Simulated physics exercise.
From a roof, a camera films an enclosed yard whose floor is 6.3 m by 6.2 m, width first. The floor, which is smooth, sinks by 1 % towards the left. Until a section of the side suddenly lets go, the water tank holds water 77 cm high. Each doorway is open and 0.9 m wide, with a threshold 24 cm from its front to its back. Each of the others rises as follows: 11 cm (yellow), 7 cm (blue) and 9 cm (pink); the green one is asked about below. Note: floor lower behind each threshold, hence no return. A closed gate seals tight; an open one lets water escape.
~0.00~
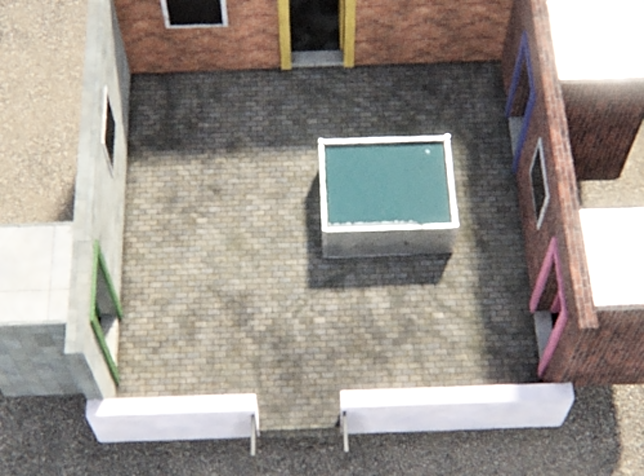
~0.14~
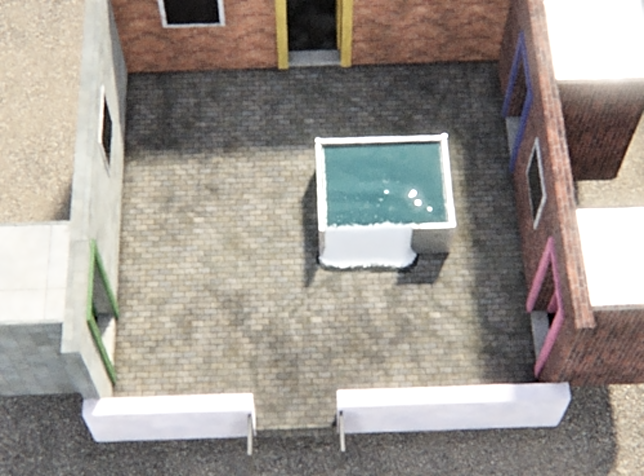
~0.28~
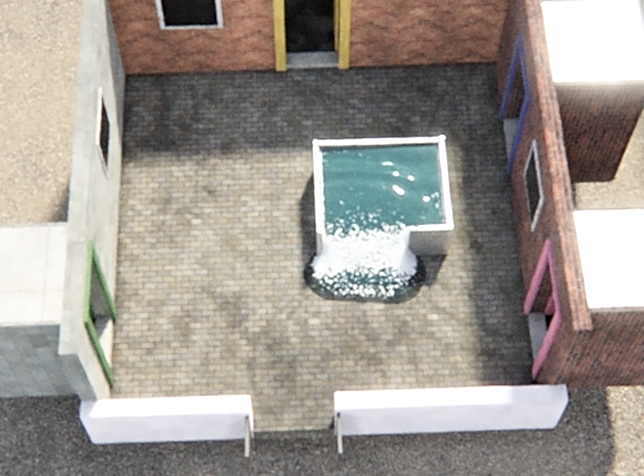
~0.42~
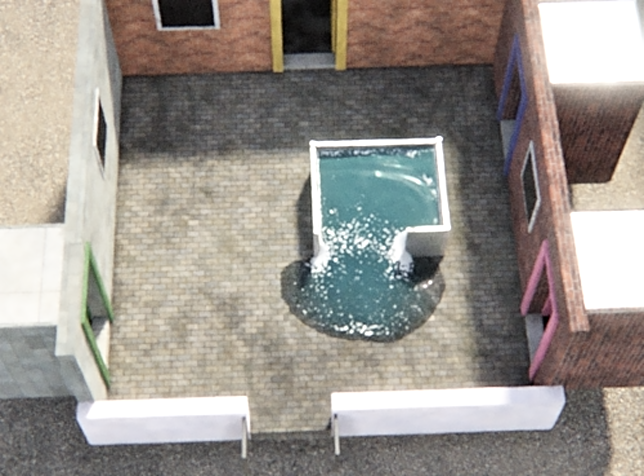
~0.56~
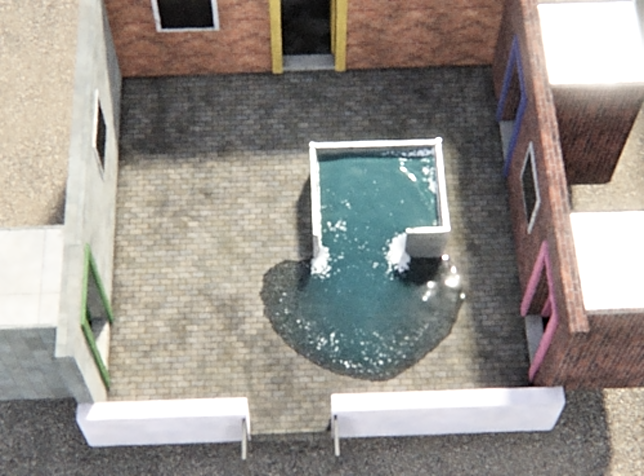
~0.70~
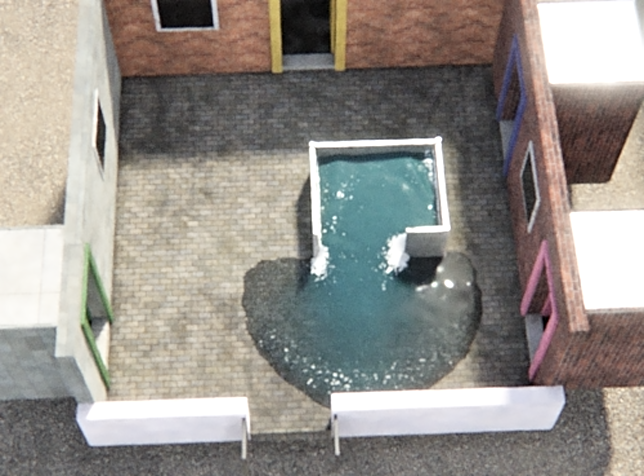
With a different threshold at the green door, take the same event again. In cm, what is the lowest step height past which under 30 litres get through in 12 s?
Close to 8 cm is just enough.
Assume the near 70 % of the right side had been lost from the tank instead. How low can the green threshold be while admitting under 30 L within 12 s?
With that break, close to 8.5 cm.
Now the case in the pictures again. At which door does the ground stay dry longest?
Yellow.
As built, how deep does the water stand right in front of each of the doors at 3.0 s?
Green door 10 cm, yellow door 0 cm, blue door 0 cm, pink door 16 cm.
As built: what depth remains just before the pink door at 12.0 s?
About 1.0 cm.
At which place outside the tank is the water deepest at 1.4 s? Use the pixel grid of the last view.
Look close to (365, 401).
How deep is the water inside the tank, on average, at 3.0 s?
About 19 centimetres.
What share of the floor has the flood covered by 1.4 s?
I'd estimate about 30 percent.
After 1.4 s water covers 30 % of the floor, deepest (40 cm) near (365, 401); it has not reached the green door.
After 3.0 s water covers 40 % of the floor, deepest (26 cm) near (525, 407); 10 cm at the green door, 0 litres in over its 21 cm threshold.
After 12.0 s water covers 95 % of the floor, deepest (11 cm) near (129, 179); 7 cm at the green door, 0 litres in over its 21 cm threshold.
At the green door as built, the water arrived by 2.5 s and peaked near 13 cm at 3.6 s.
With a threshold of 7 cm, 47 litres would have come in within the 12 s; with 9.5 cm, 16 litres. So under 30 litres takes about 8 cm.
